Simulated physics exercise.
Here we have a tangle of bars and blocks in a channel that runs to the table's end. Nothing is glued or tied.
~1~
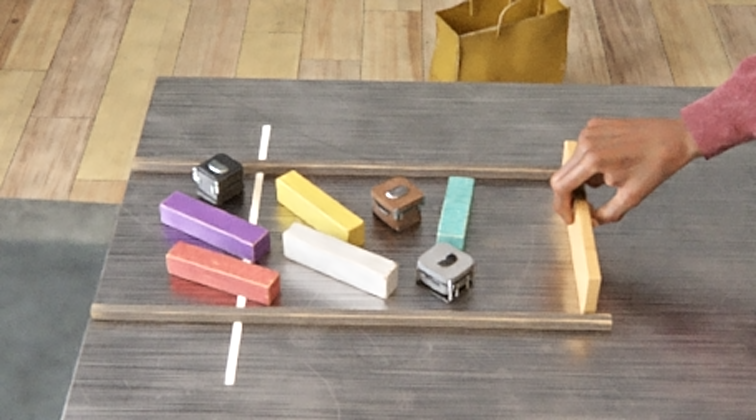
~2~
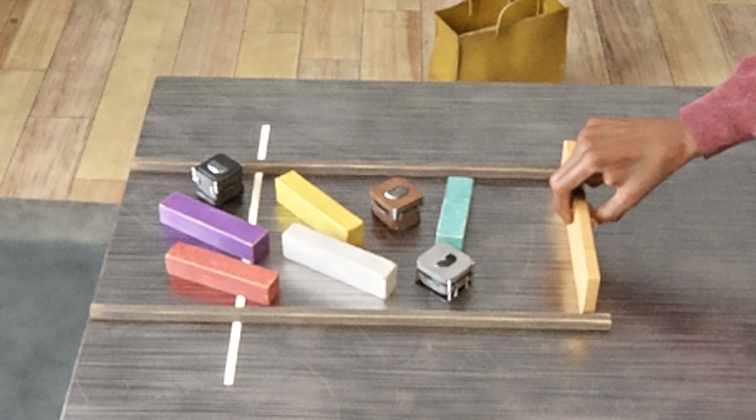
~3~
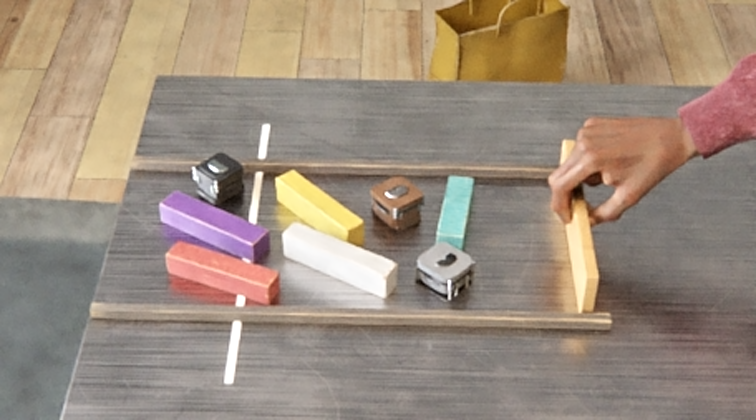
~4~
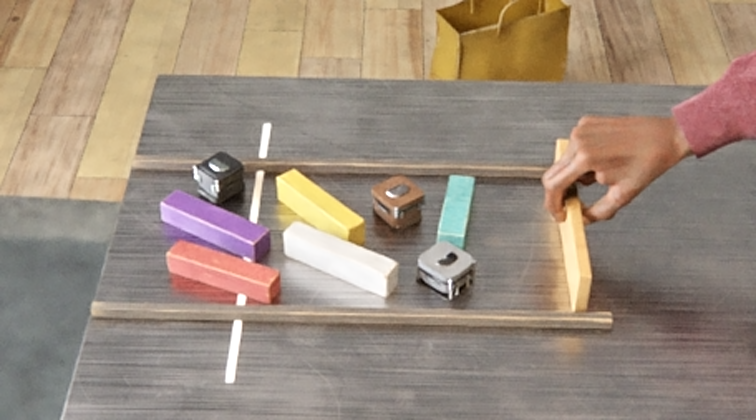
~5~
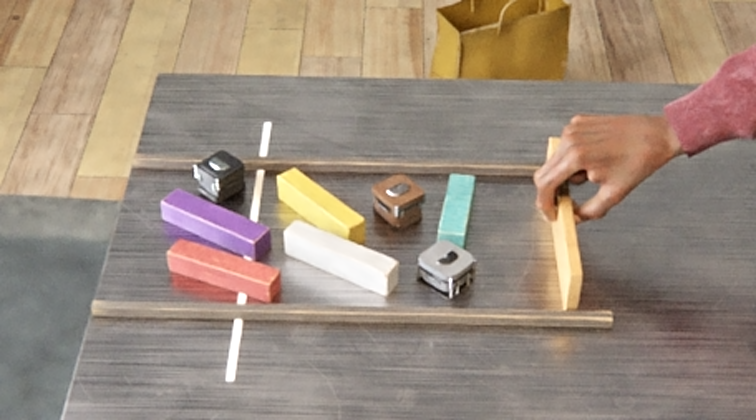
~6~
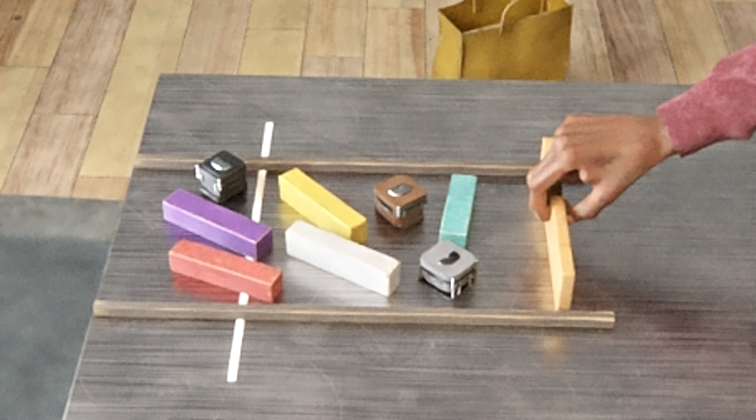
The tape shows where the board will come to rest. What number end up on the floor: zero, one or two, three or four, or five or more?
As it turns out, the number that fall off is zero.
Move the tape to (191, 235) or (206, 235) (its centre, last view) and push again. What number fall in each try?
Try by try, 3 and 2.
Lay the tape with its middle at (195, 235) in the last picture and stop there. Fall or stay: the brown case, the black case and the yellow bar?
The brown case is kept; the black case comes down; the yellow bar stays on.
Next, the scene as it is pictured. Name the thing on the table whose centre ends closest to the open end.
Foremost is the purple bar.
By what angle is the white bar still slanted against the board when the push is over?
Roughly 25° out of line.
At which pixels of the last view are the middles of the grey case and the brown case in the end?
The grey case stops around (221, 256); the brown case around (214, 187).
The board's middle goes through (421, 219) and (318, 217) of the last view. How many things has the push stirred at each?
At the one place 4, at the other 8.
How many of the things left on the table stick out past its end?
1 of them.
Soon after, none off yet; black case at rest near (223, 177); purple bar at rest near (217, 224); red bar at rest near (226, 270).
After that, none off yet; black case at rest near (223, 177); purple bar moving near (213, 222); red bar at rest near (226, 270).
And then, none off yet; black case displaced about its own width near (201, 171); purple bar displaced a little near (160, 207); red bar displaced a little near (187, 270).
In the end, the number that fall off is zero.
